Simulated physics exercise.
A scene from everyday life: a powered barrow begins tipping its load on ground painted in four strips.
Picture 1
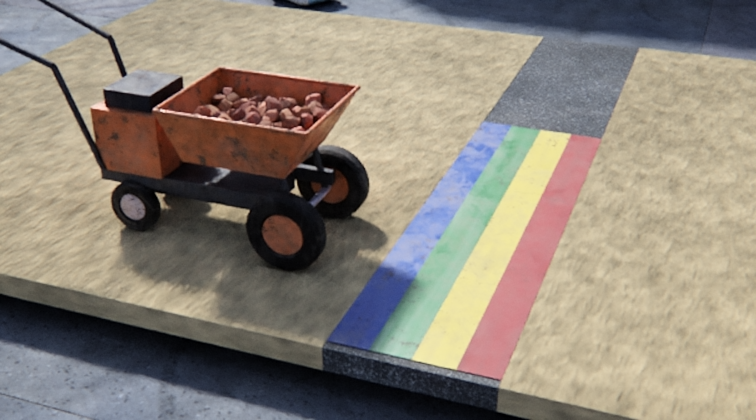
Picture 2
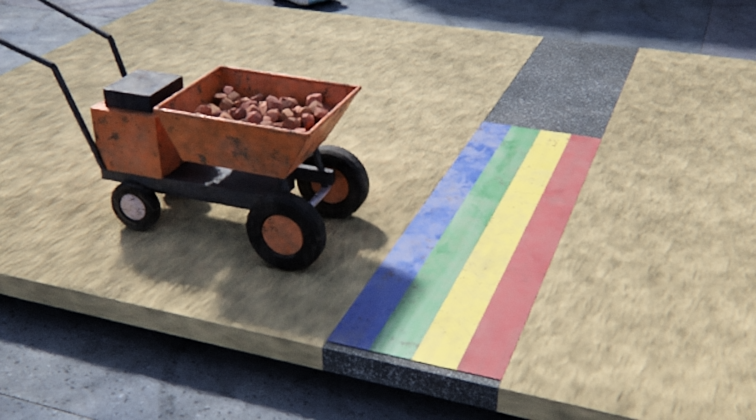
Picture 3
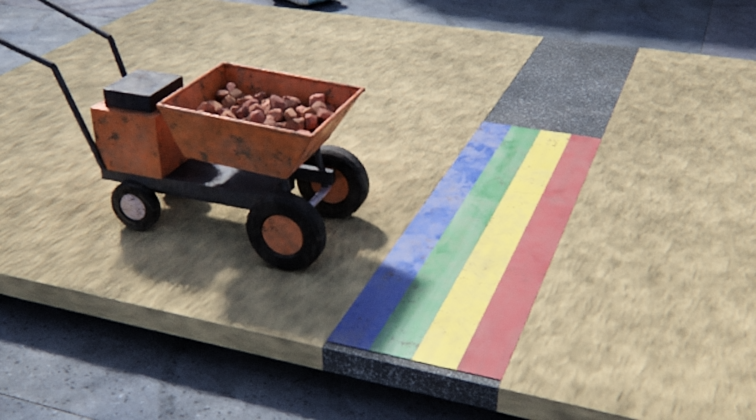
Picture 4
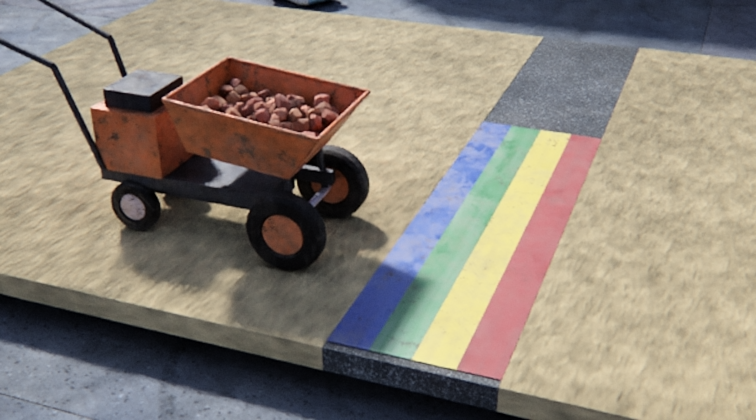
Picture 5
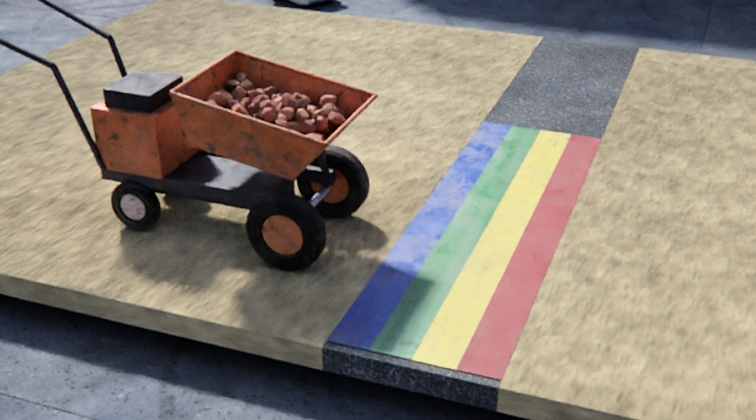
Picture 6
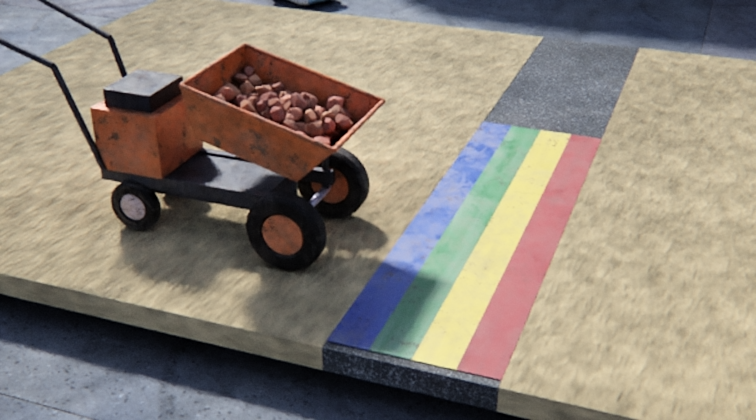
An orange barrow filled with reddish lumps stood still beside blue, green, yellow and red strips while its skip slowly tilted toward them, the back end rising and the front lip dipping slightly.
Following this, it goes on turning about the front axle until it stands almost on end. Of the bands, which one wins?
The green band wins.
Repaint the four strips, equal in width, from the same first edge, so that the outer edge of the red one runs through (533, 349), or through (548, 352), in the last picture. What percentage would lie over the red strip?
First 0 in a hundred, then 10 in a hundred.
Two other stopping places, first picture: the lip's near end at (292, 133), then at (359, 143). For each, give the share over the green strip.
30 % and 10 %.
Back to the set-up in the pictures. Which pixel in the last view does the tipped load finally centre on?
I'd say the middle ends up at about (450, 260).
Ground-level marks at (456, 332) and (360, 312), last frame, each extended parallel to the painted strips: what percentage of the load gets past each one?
About 20 and 80 %.
Soon, skip tipped steeply; all in the skip.
A while on, skip tipped steeply; nearly all in the skip; a stray few over the blue strip; a small part over the green strip.
Towards the end, skip tipped right over; about half in the skip; a small part over the blue strip; about a quarter over the green strip; a small part over the yellow strip; a small part over the red strip; a stray few off the paint.
Finally, skip tipped right over; about a quarter in the skip; about a quarter over the blue strip; about a third over the green strip; about a quarter over the yellow strip; a small part over the red strip; a small part off the paint.
